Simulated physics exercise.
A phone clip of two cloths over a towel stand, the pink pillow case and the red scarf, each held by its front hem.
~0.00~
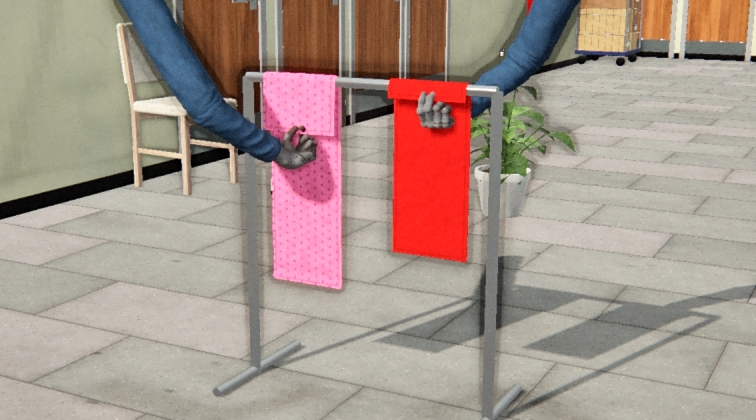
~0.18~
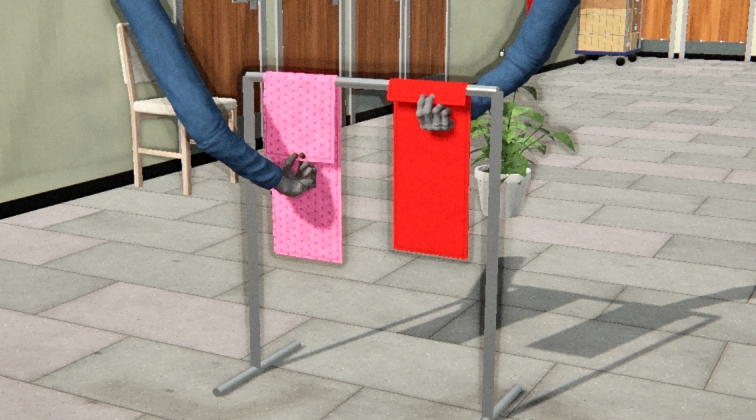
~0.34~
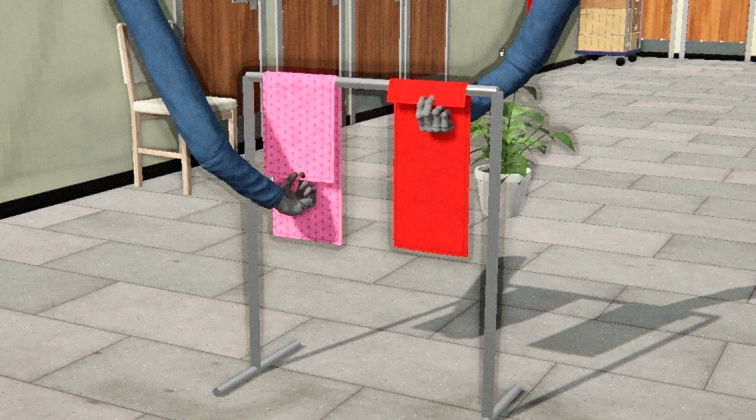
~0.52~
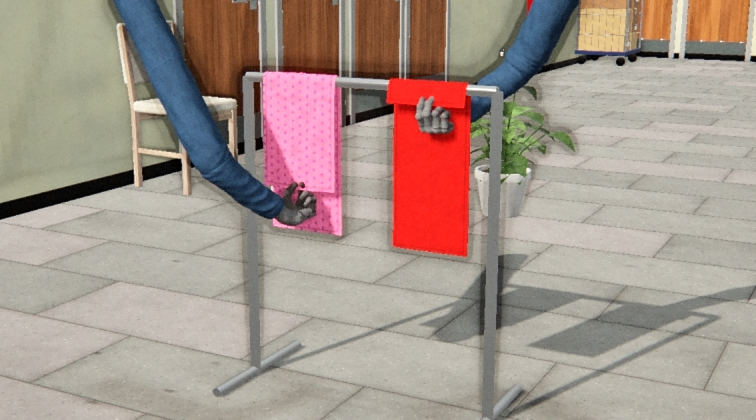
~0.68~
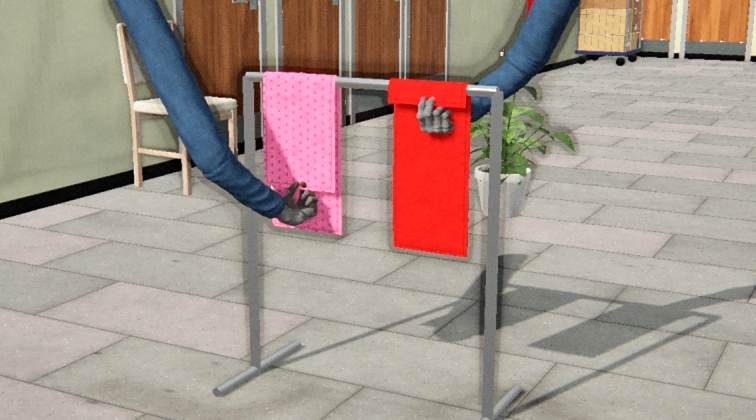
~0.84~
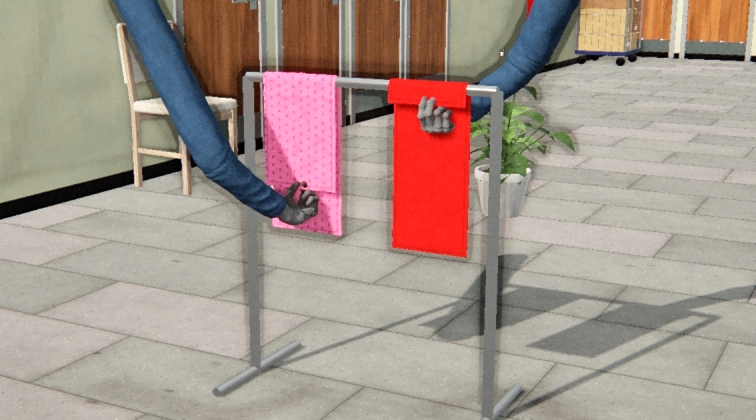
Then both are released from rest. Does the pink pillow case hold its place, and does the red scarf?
The pink pillow case hangs there; the red scarf is pulled off by its long side.
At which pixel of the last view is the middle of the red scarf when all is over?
Near (429, 406).
Around 1.22 s, pillow case at rest on the rail; scarf clear of the rail and dropping near (430, 276).
Around 1.52 s, pillow case at rest on the rail; scarf in a heap on the floor near (429, 404).
Finally, pillow case at rest on the rail; scarf in a heap on the floor near (428, 406). The pink pillow case keeps its place and the red scarf slides off.
